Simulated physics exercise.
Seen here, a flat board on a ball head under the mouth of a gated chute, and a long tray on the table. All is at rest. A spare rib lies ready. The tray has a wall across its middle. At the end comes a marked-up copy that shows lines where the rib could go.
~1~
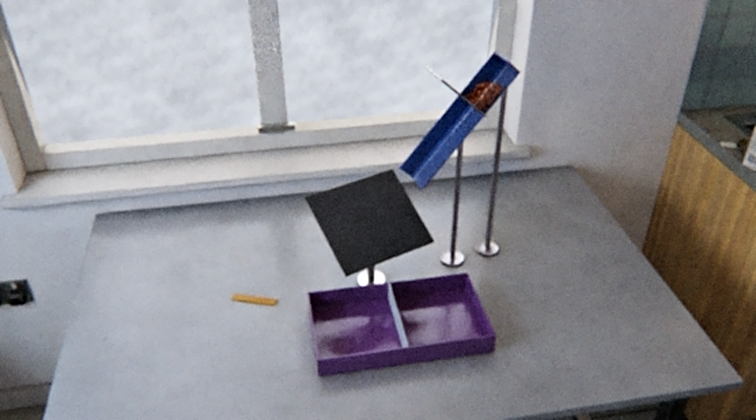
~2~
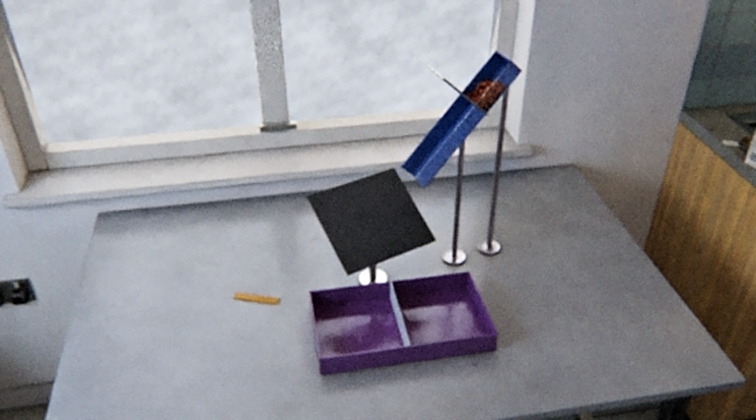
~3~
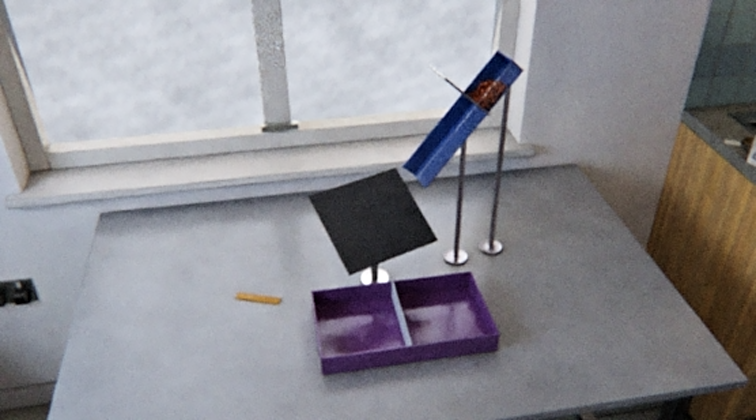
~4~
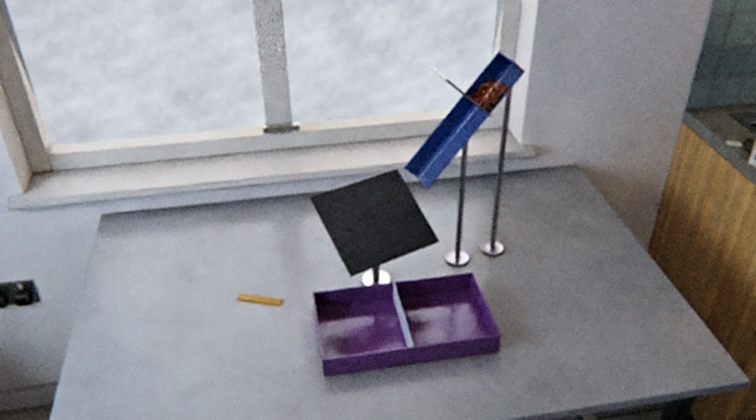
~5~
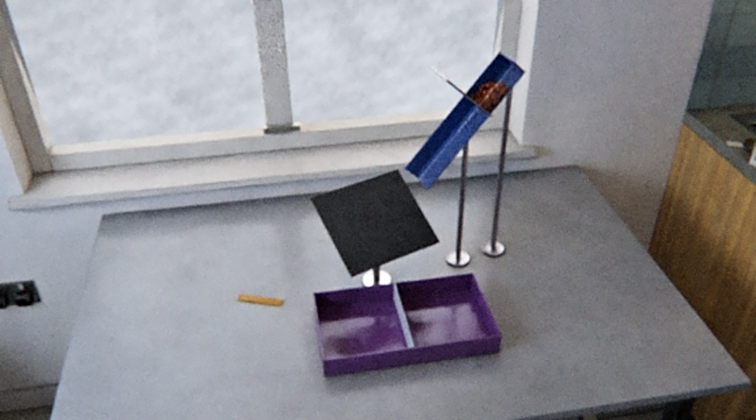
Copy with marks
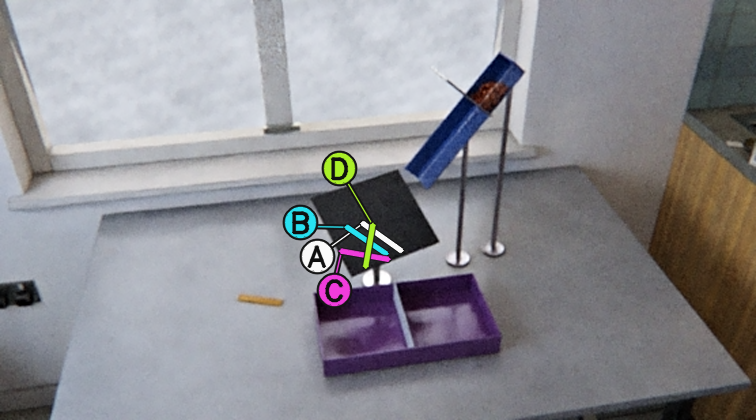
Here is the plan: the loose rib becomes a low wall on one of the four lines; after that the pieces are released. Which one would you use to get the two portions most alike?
D.
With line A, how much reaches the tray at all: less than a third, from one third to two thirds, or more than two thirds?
It is more than two thirds.
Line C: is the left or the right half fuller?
The right half.
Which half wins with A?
The right half.
On the marked copy, line A from (362, 223) to (401, 250); line B from (347, 227) to (386, 253); line C from (341, 251) to (387, 259); line D from (372, 225) to (365, 266).
Choosing A, of what is caught, a small part in the left half, most in the right.
Choosing B, of what is caught, a small part in the left half, most in the right.
Choosing C, of what is caught, about a quarter in the left half, most in the right.
Choosing D, of what is caught, about two thirds in the left half, about a third in the right.
